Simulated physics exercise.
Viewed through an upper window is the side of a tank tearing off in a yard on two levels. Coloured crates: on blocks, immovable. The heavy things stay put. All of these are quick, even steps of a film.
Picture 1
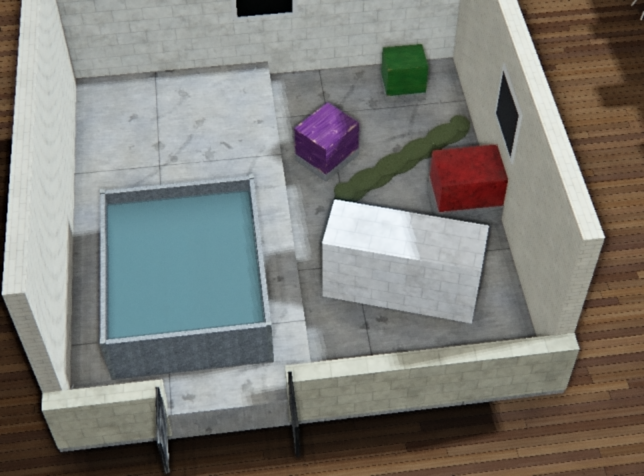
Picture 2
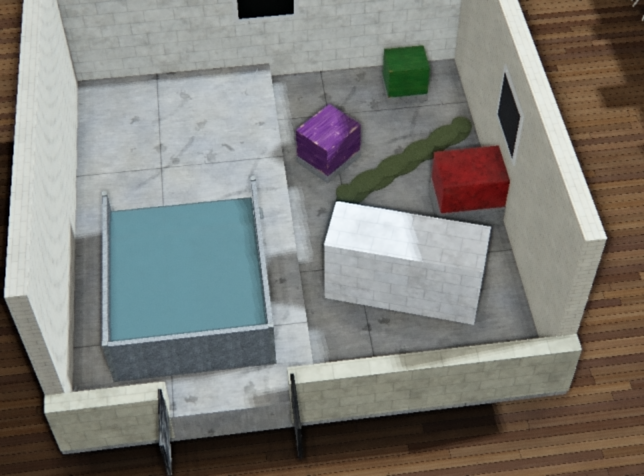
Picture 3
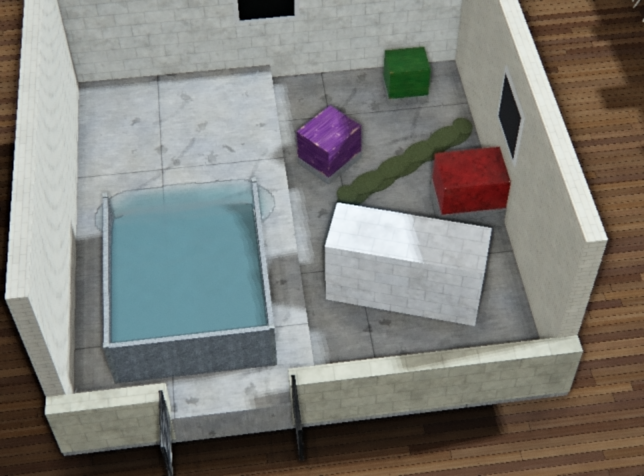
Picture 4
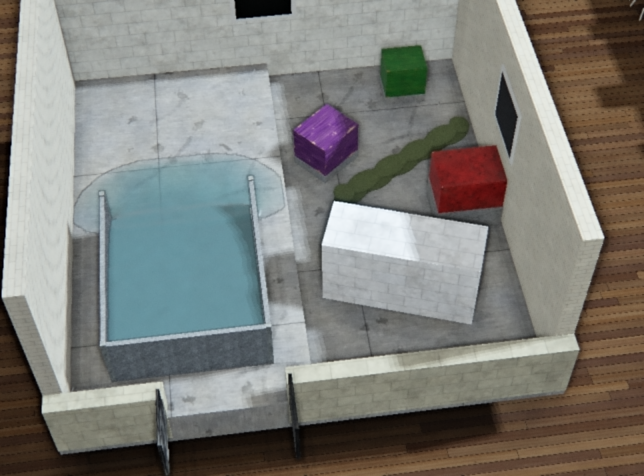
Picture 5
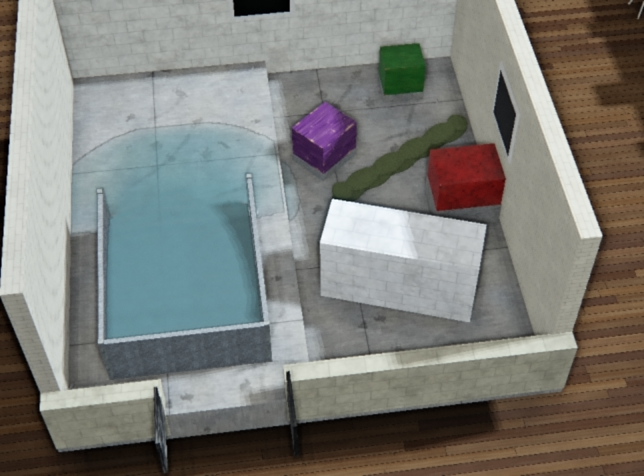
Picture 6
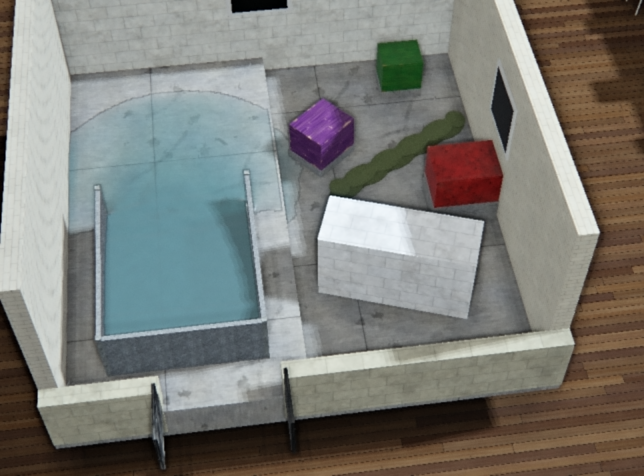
In a walled yard, a tank's far side opens and water spreads across the pale floor.
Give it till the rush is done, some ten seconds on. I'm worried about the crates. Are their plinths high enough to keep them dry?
Well, the green crate will get wet, the purple crate will get wet, the red crate will stay dry.
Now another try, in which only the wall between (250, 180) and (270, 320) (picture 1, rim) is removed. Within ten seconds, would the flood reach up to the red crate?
In that case, red is flooded.
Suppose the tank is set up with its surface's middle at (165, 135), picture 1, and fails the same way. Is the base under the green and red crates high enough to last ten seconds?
Well, the green crate is drenched, and the red crate holds out too.
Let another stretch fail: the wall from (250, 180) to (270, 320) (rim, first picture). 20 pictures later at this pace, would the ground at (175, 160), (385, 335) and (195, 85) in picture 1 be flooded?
Untouched, soaked, untouched.
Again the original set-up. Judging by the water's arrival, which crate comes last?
Result - the crate marked red.
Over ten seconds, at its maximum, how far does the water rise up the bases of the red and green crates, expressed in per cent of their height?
50 %, then 240 %.
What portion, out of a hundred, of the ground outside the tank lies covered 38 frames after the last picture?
My estimate is close to 80 per cent.
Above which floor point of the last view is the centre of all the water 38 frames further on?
I'd put it at around (275, 151).
A moment on, water covers 40 % of the floor; the green crate not reached, the purple crate water round its plinth, the red crate not reached.
Next, water covers 50 % of the floor; the green crate water round its plinth, the purple crate water round its plinth, the red crate not reached.
Then, water covers 60 % of the floor; the green crate water round its plinth, the purple crate water round its plinth, the red crate water round its plinth.
Later, water covers 80 % of the floor; the green crate water round its plinth, the purple crate water round its plinth, the red crate water round its plinth.
In the end, water covers 95 % of the floor; the green crate was topped, the purple crate was topped, the red crate stayed above the water.
